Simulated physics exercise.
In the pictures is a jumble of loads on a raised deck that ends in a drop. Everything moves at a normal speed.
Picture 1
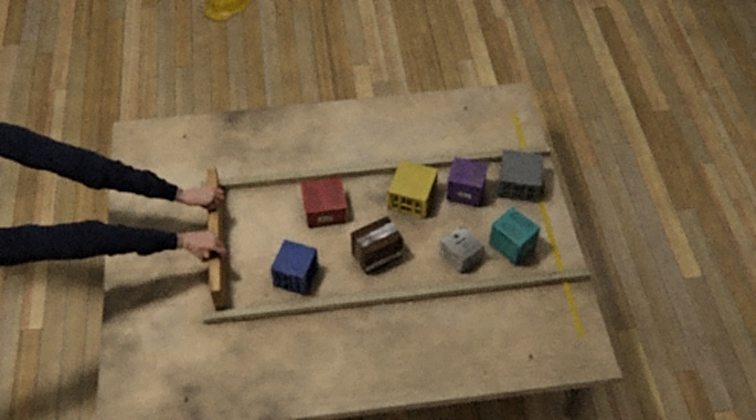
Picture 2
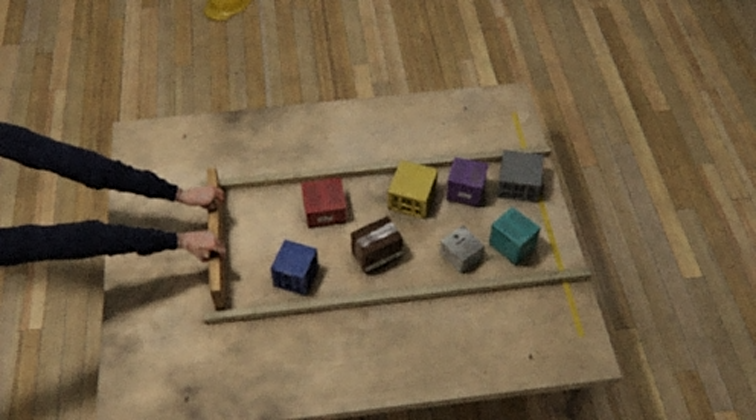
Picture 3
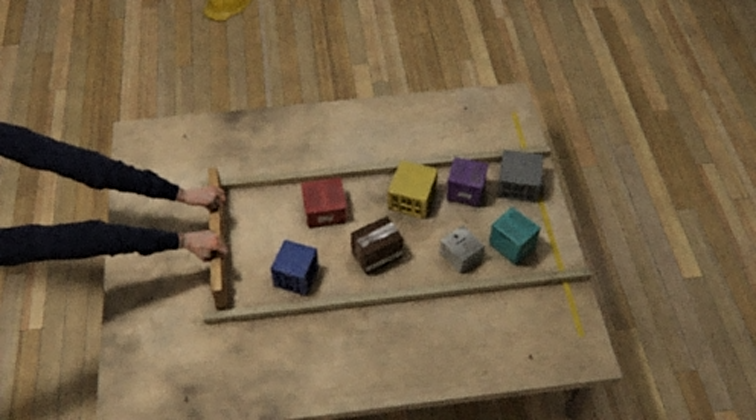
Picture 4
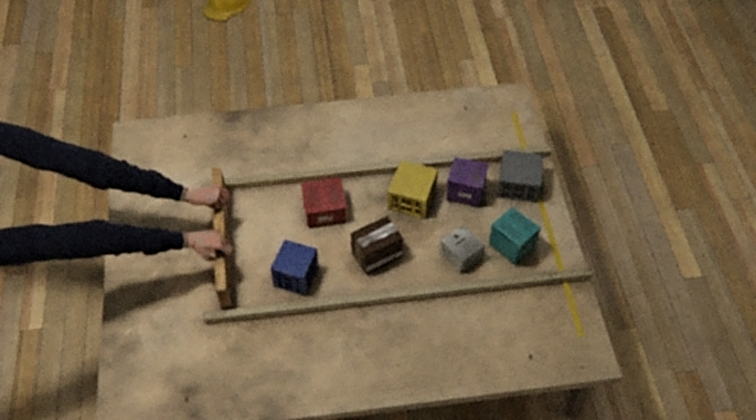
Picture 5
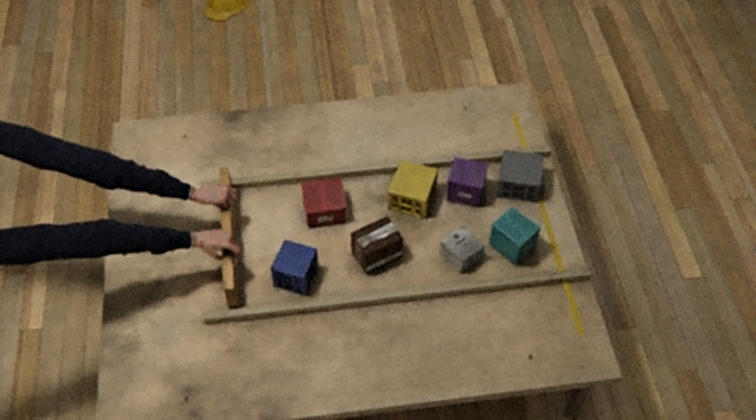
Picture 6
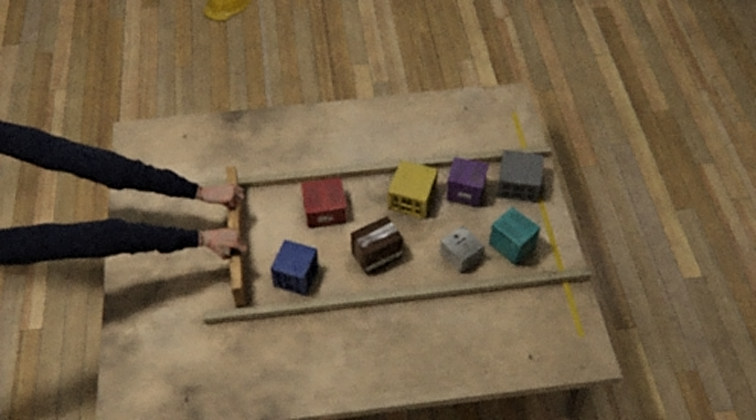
A wooden plank, held by two hands, slid slightly to the right between two rails on a table, while the colourful boxes ahead of it, near a yellow tape line, stayed still.
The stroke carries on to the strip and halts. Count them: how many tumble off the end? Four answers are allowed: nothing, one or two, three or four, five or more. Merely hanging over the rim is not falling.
Five at the least fall.
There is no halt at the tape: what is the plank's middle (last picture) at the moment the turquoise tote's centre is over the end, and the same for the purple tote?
Roughly (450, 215); roughly (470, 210).
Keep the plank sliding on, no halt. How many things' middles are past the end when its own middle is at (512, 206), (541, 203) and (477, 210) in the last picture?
First 5, then 6, finally 3.
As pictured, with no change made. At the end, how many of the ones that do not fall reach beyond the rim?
Result: 2.
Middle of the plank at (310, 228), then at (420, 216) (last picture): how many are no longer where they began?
First 2 and then 8.
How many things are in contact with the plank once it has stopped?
Contact count: 2.
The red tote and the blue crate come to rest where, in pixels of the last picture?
About (557, 179), and about (571, 229).
Early on, none off yet; grey crate at rest near (520, 176); turquoise tote at rest near (514, 237); purple tote at rest near (467, 182).
Finally, the number that fall off is five or more; lost, brown parcel, yellow crate, white box, purple tote, turquoise tote and grey crate.
